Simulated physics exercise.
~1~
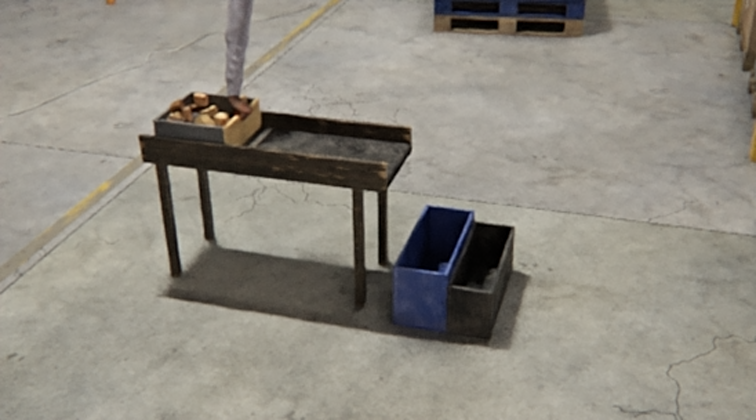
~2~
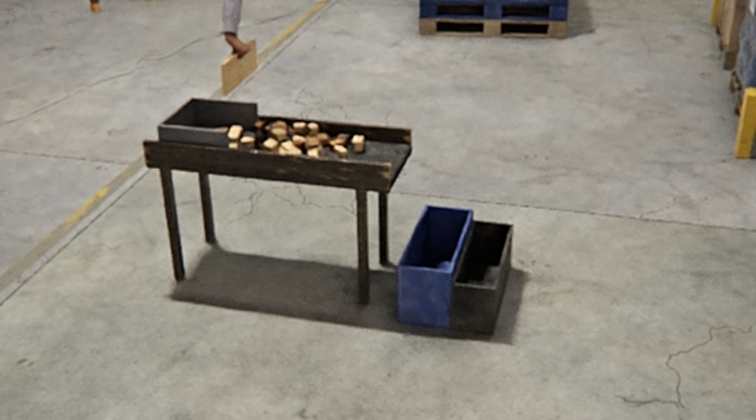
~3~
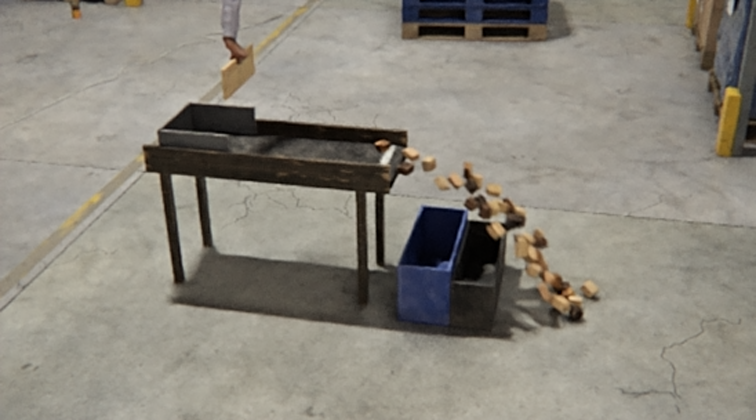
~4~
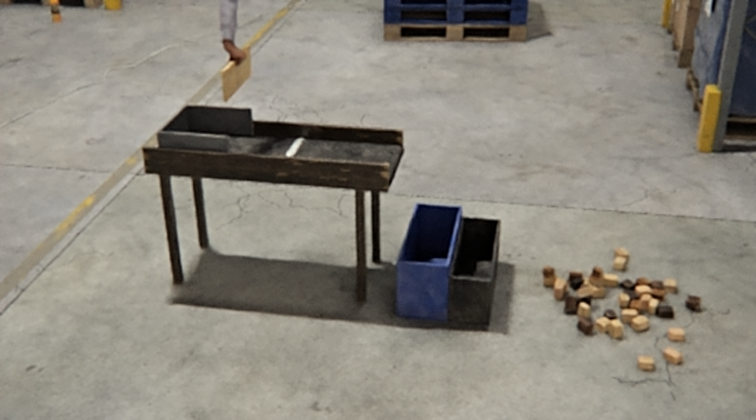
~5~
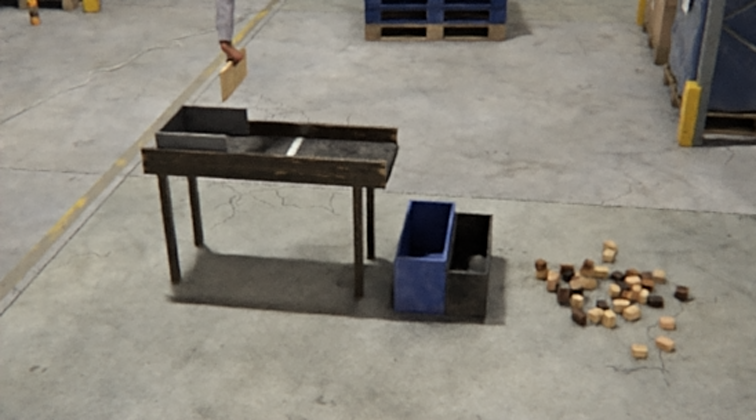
A dark, wooden-sided conveyor table stands on a cracked concrete warehouse floor, seen from above and to one side as the view drifts slightly. An open-topped grey pen with a pale wooden gate sits at its left end, full of small tan and brown blocks, while a blue tote and a black bin wait off the right end. A hand behind the table lifts the gate away, and the blocks spread rightward along the belt. They pour off the end in an arc, sailing over both containers. All finish scattered on the floor beyond the black bin.
